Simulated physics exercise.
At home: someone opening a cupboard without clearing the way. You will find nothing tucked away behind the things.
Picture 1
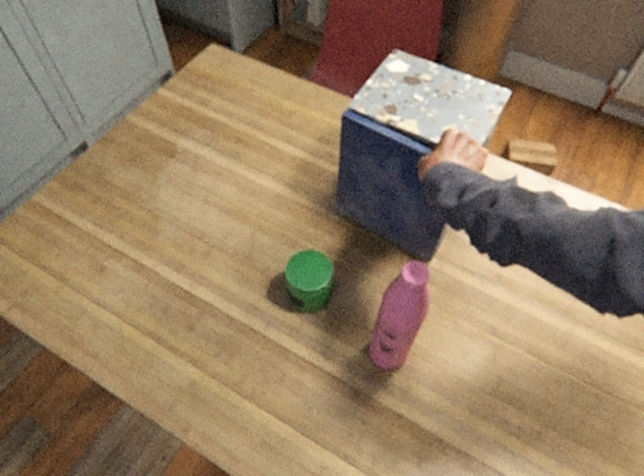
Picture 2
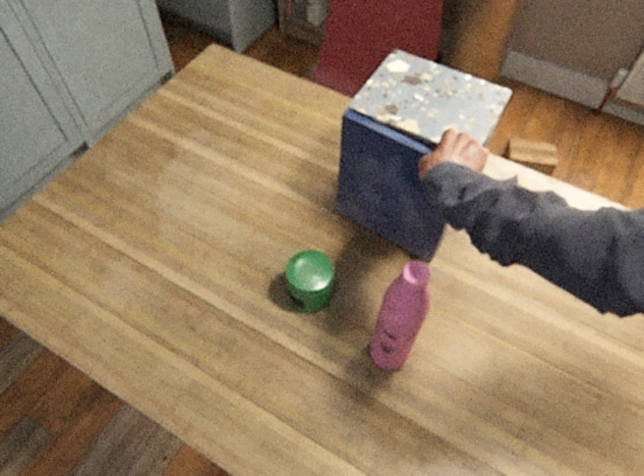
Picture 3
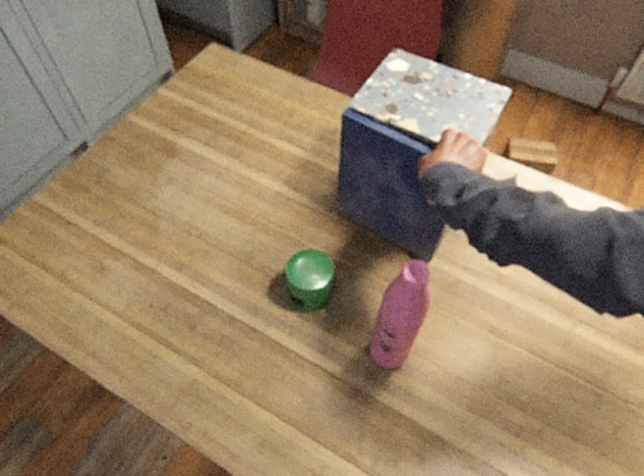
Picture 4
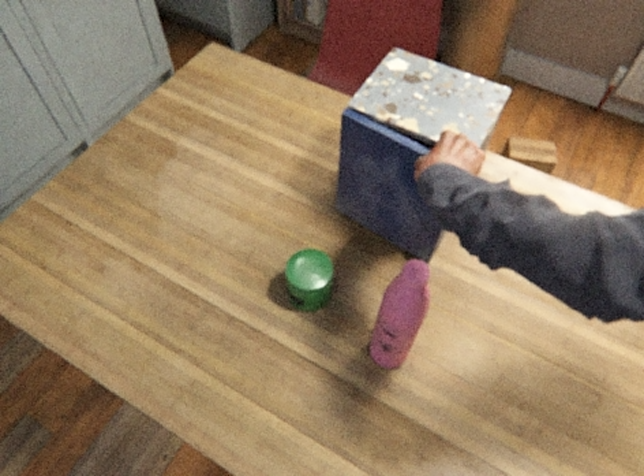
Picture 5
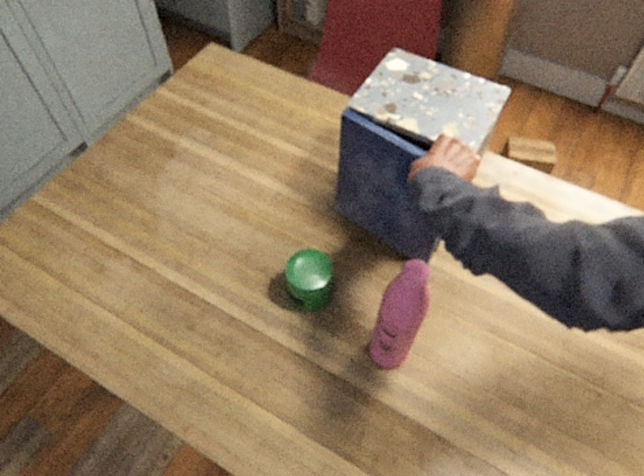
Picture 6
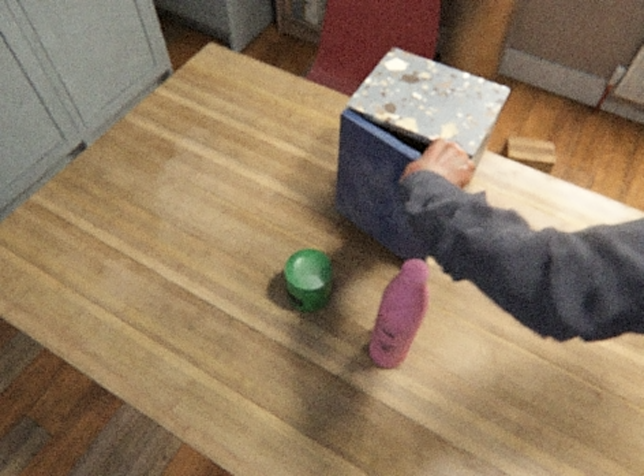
On a wooden table, a green jar and a pink bottle stand still in front of a speckled-topped cupboard while a grey-sleeved arm grips its blue door, holds it nearly shut, then slowly pulls it slightly open.
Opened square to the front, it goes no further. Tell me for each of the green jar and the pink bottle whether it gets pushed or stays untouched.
Outcome: The green jar gets pushed, the pink bottle stays untouched.
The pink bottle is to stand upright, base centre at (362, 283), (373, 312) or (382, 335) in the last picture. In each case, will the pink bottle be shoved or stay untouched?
First it gets pushed, next it gets pushed, and last it stays clear.
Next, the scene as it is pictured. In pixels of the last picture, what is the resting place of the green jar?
At about (259, 268).
Then, 1.24 s on from there, door 65° open; green jar moving near (304, 281); pink bottle at rest near (399, 317).
Then, 1.56 s on from there, door 79° open; green jar displaced about its own width near (279, 276); pink bottle at rest near (400, 316).
Then, 1.80 s on from there, door 88° open; green jar displaced about its own width near (263, 270); pink bottle at rest near (400, 316).
In the end, the green jar gets shoved, near (259, 268); the pink bottle stays untouched, near (400, 316).
